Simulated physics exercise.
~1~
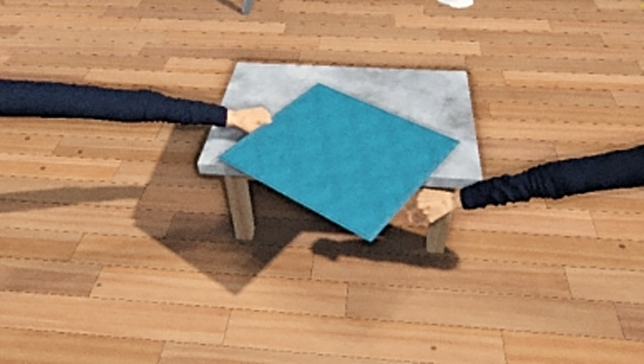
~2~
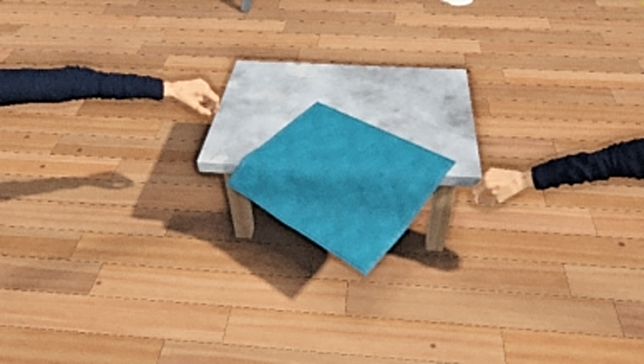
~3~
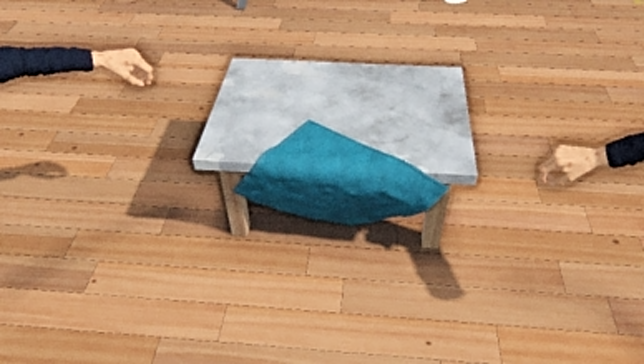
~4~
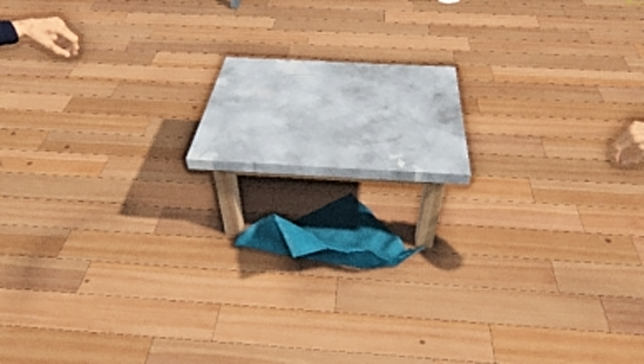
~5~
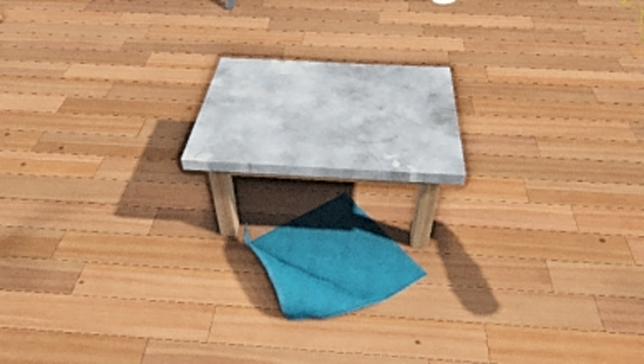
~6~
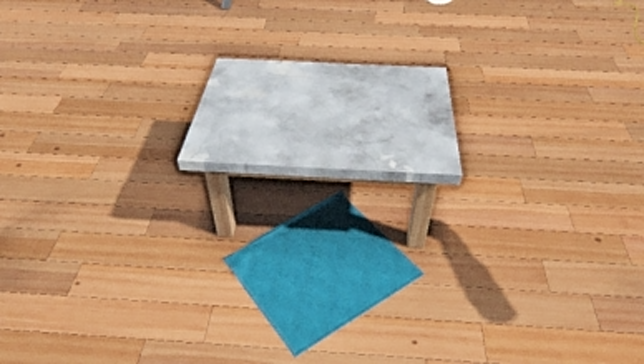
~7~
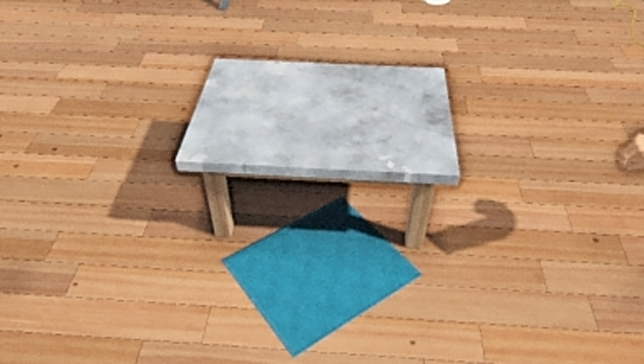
On a wood-plank floor, two hands release a teal cloth over a grey-topped table's near edge, and it slides off, settling flat below.
